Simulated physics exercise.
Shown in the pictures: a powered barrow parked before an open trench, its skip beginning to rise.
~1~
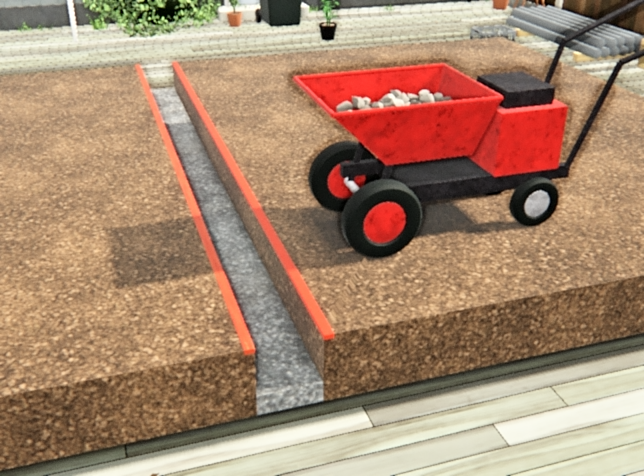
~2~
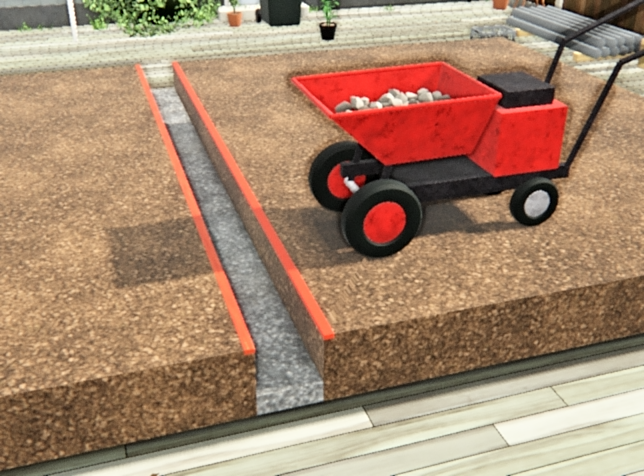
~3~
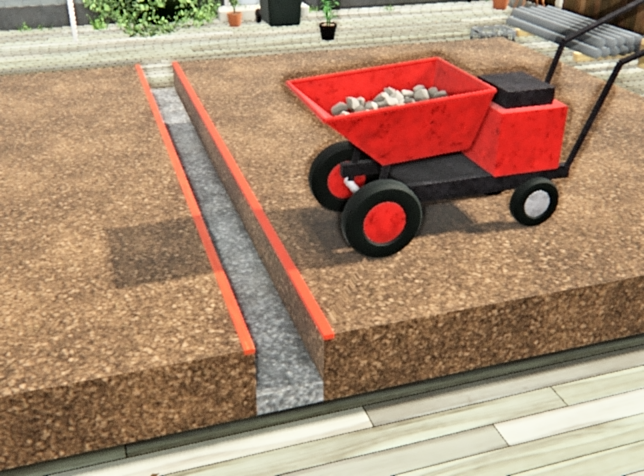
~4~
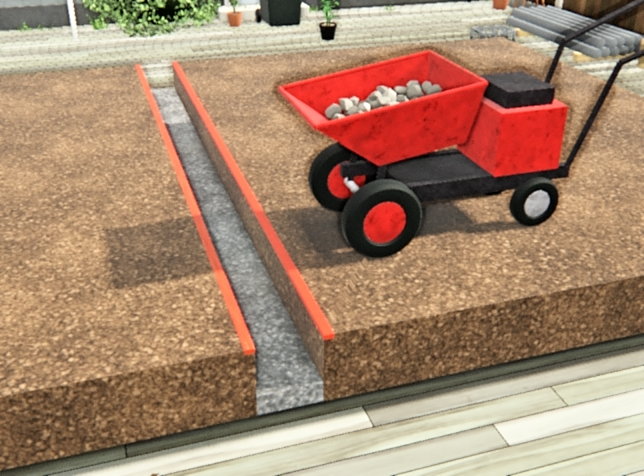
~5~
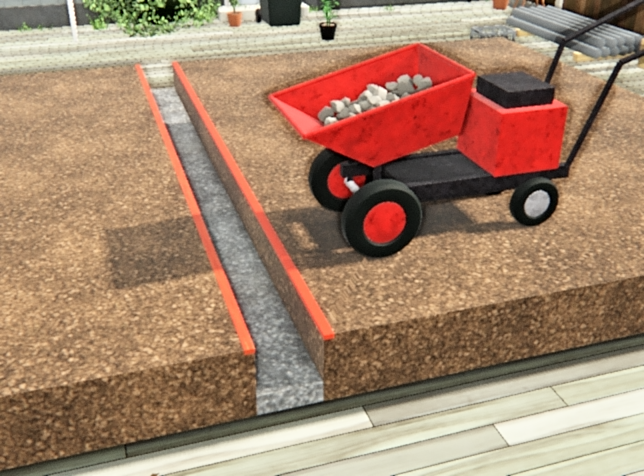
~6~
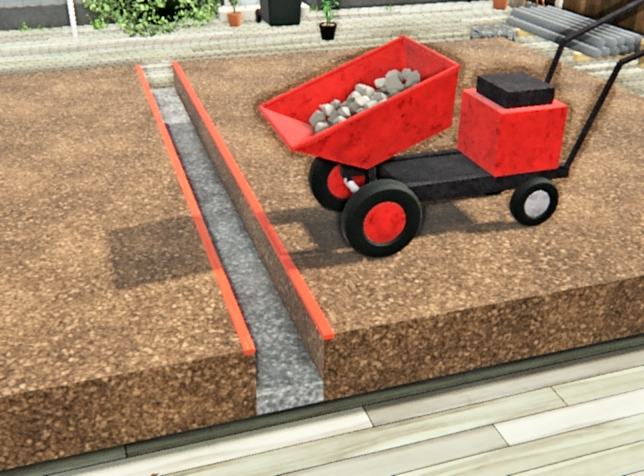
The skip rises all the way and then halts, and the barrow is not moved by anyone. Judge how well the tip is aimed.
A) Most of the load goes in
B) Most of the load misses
A, most of the load goes in.
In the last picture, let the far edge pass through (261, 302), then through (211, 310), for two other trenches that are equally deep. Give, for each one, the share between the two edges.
About 10 %, then 100 %.
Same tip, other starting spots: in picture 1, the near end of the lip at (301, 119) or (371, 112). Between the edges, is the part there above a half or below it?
First spot a minority of it, second spot the bulk of it.
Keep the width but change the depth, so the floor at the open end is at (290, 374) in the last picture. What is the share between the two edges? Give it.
Something like 70 %.
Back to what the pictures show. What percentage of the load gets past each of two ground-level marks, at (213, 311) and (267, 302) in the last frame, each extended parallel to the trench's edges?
Close to 10 per cent, then close to 60 per cent.
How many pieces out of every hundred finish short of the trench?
Call it some 0 percent of the pieces.
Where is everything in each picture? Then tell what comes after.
Lip of the skip at (333, 116), level; top of the load at (411, 109), broken stones; first edge of the trench at (306, 294); far edge at (233, 307), the trench over half as wide as the skip, and about as deep as wide, in the first picture.
Lip of the skip at (331, 117), tipped barely; top of the load at (414, 106), in the second picture.
Lip of the skip at (325, 121), tipped barely; top of the load at (405, 106), in the third picture.
Lip of the skip at (316, 127), tipped a little; top of the load at (420, 108), in the fourth picture.
Lip of the skip at (305, 137), tipped a little; top of the load at (411, 104), in the fifth picture.
Lip of the skip at (293, 149), tipped clearly; top of the load at (419, 100); first edge of the trench at (306, 294); far edge at (233, 307), in the sixth picture.
Soon after the last picture, skip tipped steeply; all in the skip.
A little later, skip tipped right over; most in the skip; a small part in or heaped over the trench; a small part beyond it.
Later still, skip tipped right over; a small part in the skip; most in or heaped over the trench; about a quarter beyond it.
At rest, skip tipped right over; most in or heaped over the trench; about a quarter beyond it.
